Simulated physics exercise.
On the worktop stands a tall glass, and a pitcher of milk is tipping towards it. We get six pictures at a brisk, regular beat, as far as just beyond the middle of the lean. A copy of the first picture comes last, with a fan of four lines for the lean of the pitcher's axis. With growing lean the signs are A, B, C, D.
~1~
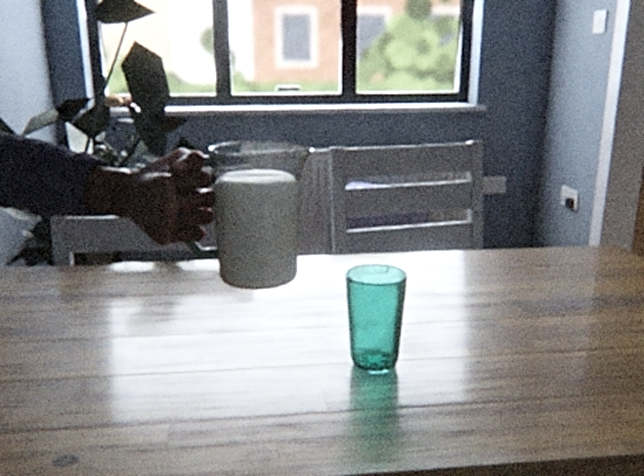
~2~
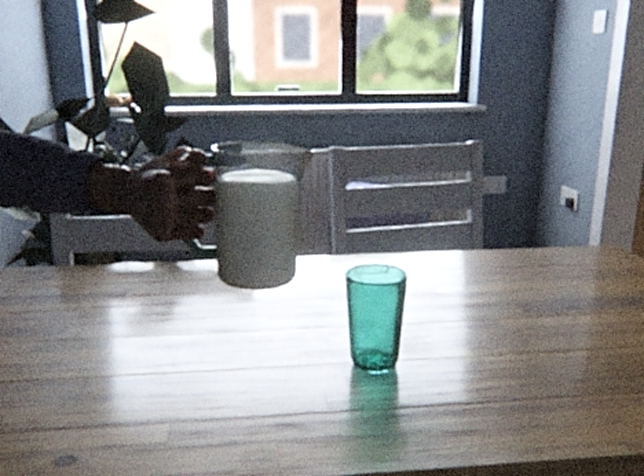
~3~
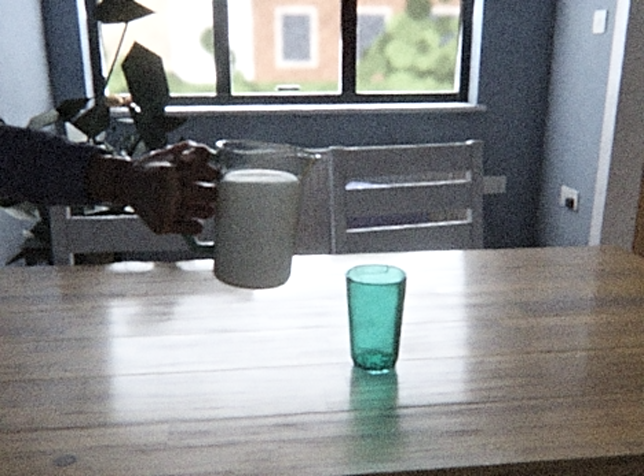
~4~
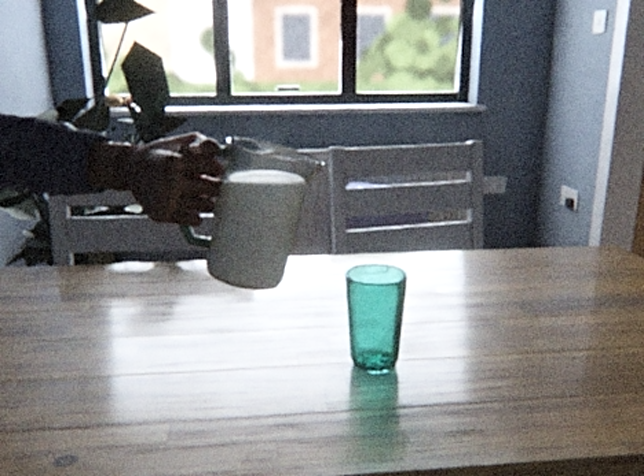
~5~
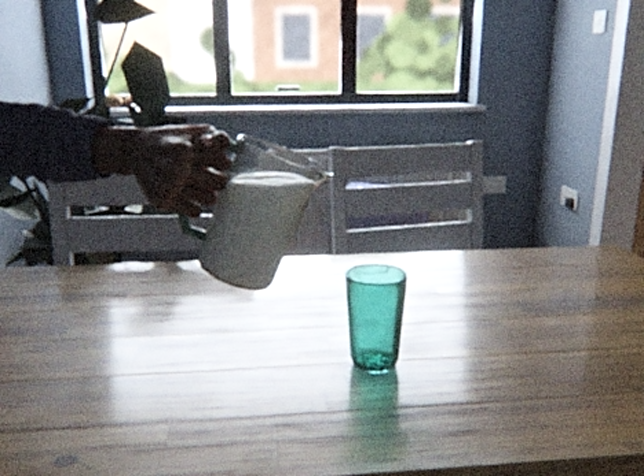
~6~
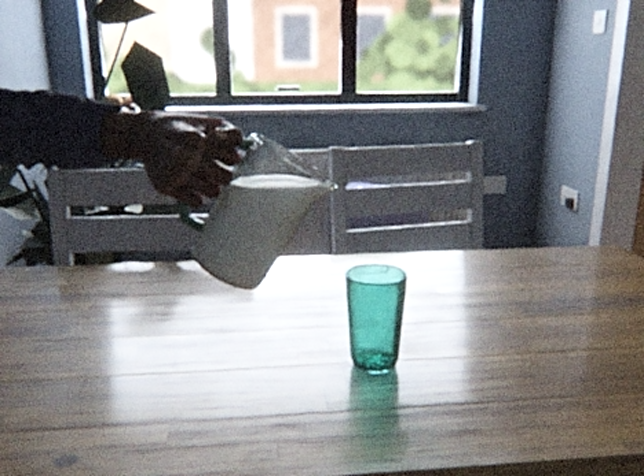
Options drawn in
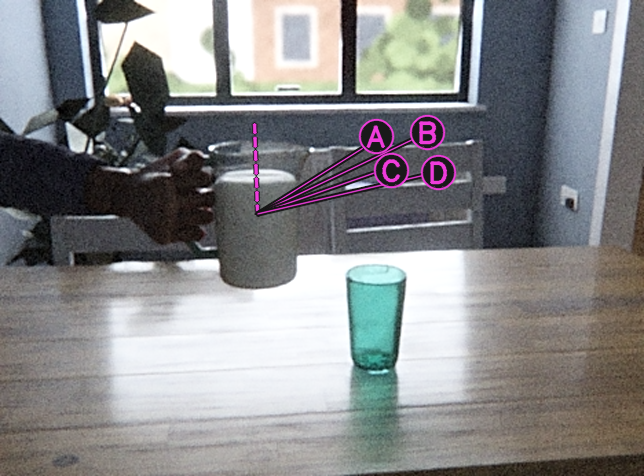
On a wooden table in front of a window, a hand at the left holds a pitcher of milk upright, then gradually tilts it rightwards towards a green glass, the milk staying inside while the glass stands still.
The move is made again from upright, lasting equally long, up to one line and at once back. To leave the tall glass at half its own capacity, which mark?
Use mark A.
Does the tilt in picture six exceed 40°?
No.
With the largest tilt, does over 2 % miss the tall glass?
Yes.
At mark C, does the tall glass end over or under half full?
Over half.
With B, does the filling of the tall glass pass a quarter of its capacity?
Yes, clearly.
On the marked copy, A at (362, 148); B at (411, 139); C at (373, 173); D at (422, 175).
If A is chosen, the tall glass ends with about 47 % of what it can hold.
If B is chosen, the tall glass ends with about 68 % of what it can hold.
If C is chosen, the tall glass ends with about 86 % of what it can hold; 4 % of the milk is spilt.
If D is chosen, the tall glass ends with about 91 % of what it can hold; 14 % of the milk is spilt.
